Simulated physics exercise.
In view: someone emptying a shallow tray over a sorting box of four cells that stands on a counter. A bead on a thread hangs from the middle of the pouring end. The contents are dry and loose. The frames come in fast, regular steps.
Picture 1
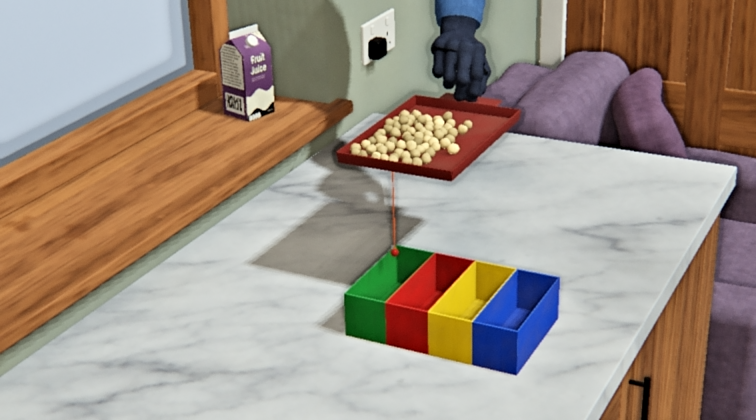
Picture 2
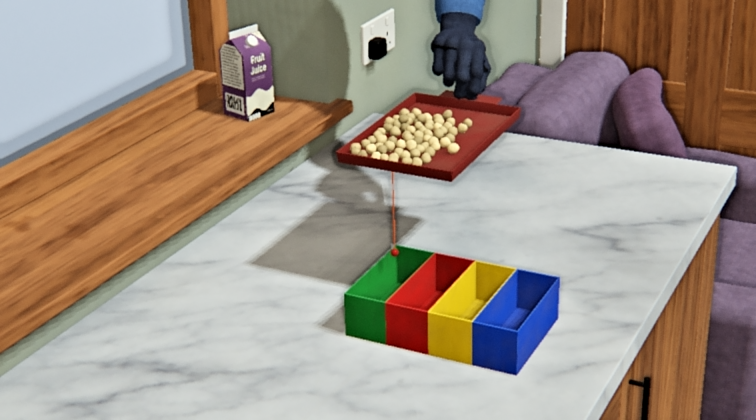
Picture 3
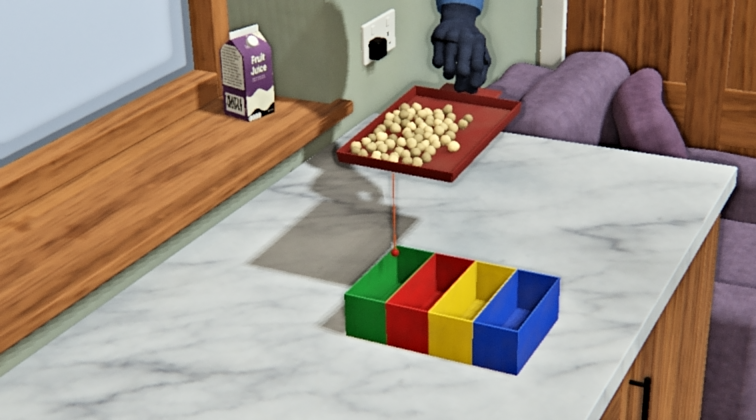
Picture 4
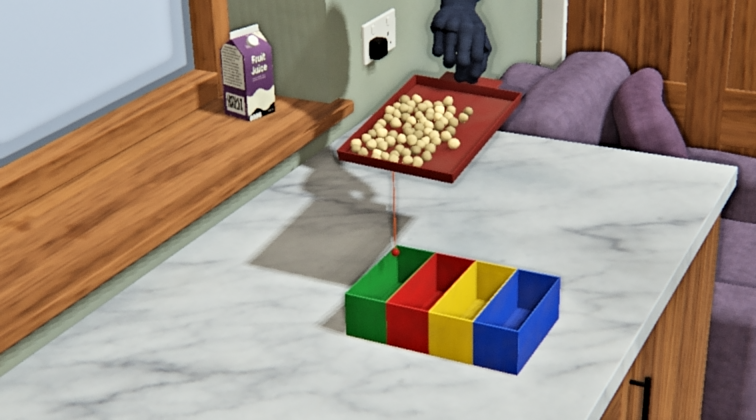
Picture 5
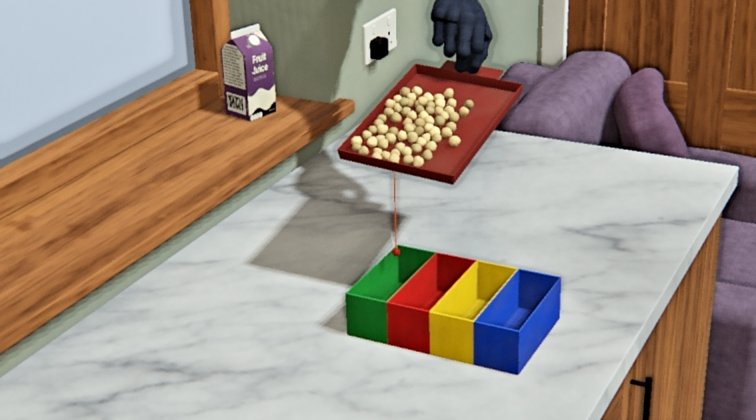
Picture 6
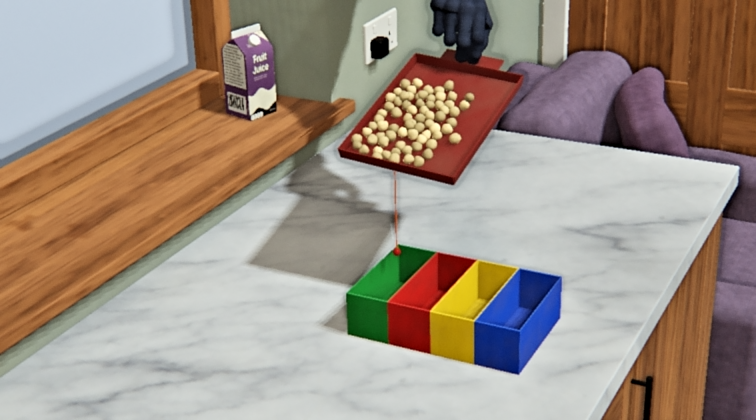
A red tray of round, pale nuts tilting gradually in a dark-gloved hand above a four-coloured sorting box on a marble counter.
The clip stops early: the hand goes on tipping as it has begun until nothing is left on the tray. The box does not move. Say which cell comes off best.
The red one ends fullest.
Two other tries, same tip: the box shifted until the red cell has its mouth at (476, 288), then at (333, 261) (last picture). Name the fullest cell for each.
First the green one, then the blue one.
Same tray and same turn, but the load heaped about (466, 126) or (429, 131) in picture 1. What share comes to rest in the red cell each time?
About 40 and 50 per cent.
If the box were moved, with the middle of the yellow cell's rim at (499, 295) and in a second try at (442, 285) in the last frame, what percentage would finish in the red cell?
The first gives 40 %, the second 30 %.
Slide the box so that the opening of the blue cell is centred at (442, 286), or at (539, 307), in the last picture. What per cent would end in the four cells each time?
About 80 and 70 per cent.
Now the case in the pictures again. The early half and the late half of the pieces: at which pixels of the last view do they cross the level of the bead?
Around (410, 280) and then (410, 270).
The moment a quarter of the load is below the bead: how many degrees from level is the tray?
Around 115° of tilt.
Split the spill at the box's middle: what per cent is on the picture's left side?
Roughly 100 in a hundred.
Just after the last frame, tray tipped steeply; almost all on the tray; just a few falling or outside the box.
A moment on, tray tipped right over; almost all on the tray; just a few in the red cell.
Further on, tray tipped past a quarter turn; roughly half in the red cell; roughly a quarter in the green cell; about a tenth in the yellow cell; roughly a quarter falling or outside the box.
When it is over, tray tipped past a quarter turn; roughly half in the red cell; roughly a quarter in the green cell; about a tenth in the yellow cell; not one in the blue cell; roughly a quarter outside the box.
